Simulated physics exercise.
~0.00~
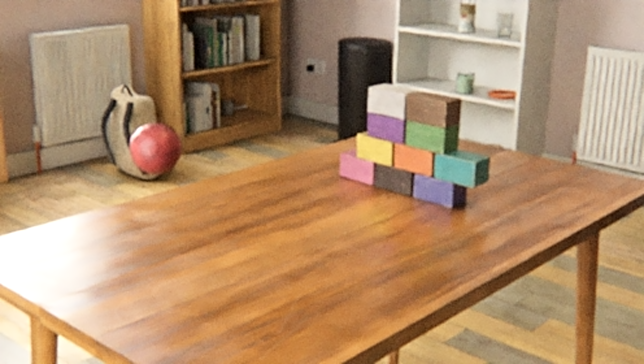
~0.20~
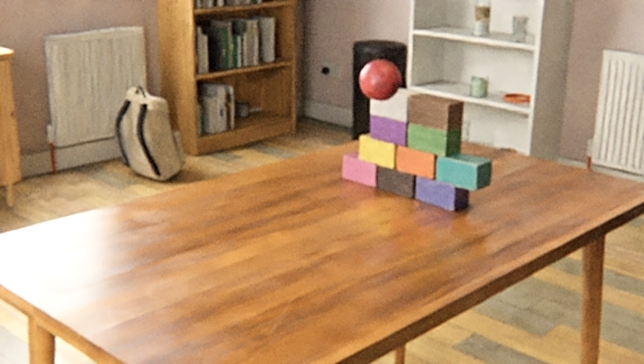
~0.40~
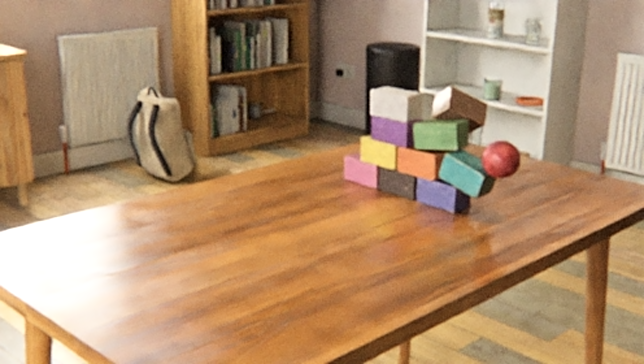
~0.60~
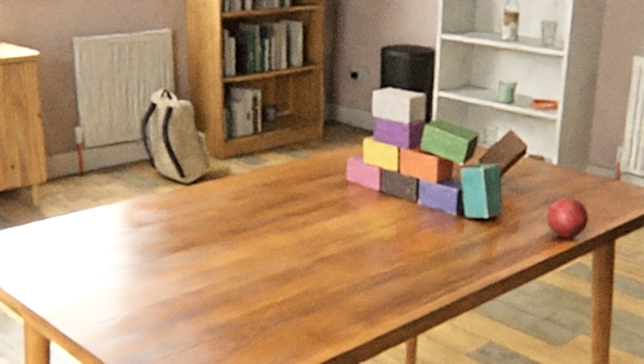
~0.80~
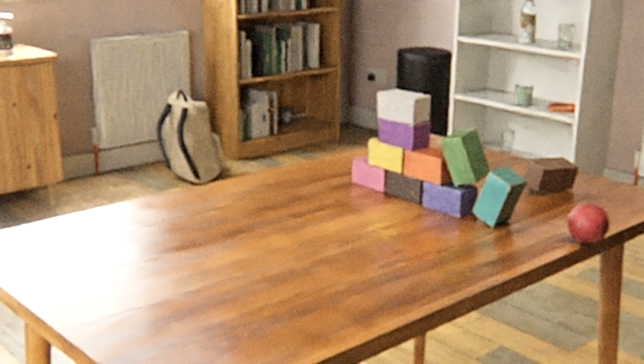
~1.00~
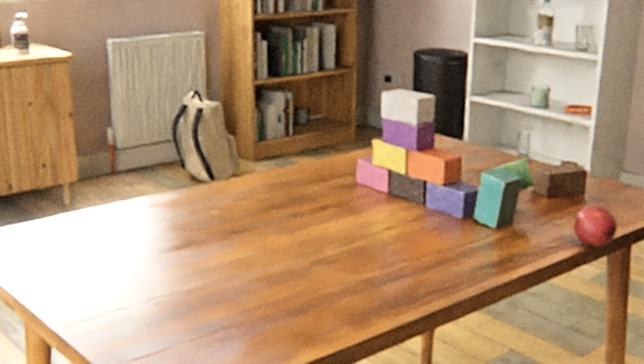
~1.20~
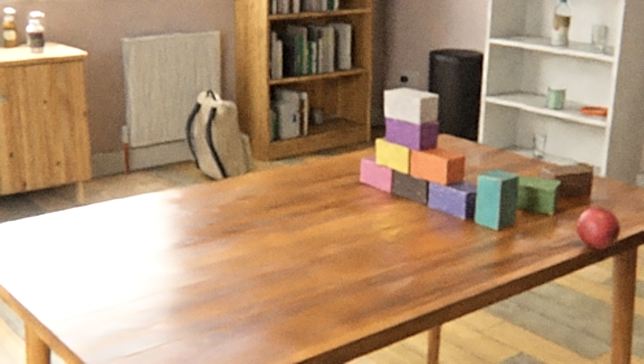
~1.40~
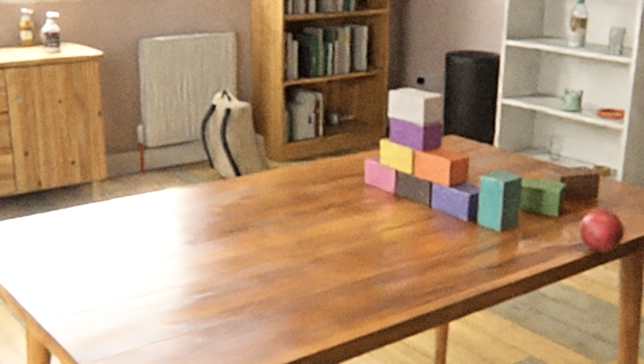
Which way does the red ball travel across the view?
The red ball travels to the right, passing the stack and ending up near the right edge of the table.
A red ball flies in from the left toward a stack of coloured blocks on a wooden table, seen from slightly above in a room with shelves and a radiator, as the view drifts slowly sideways. It passes by the white block at the top, and the brown block beside it tips off to the right. The ball drops past the turquoise block, which tumbles onto the table, and the green block slides down after it. The ball settles near the table's right edge. Turquoise, green and brown blocks end up on the tabletop beside the remaining stack, still topped by white.
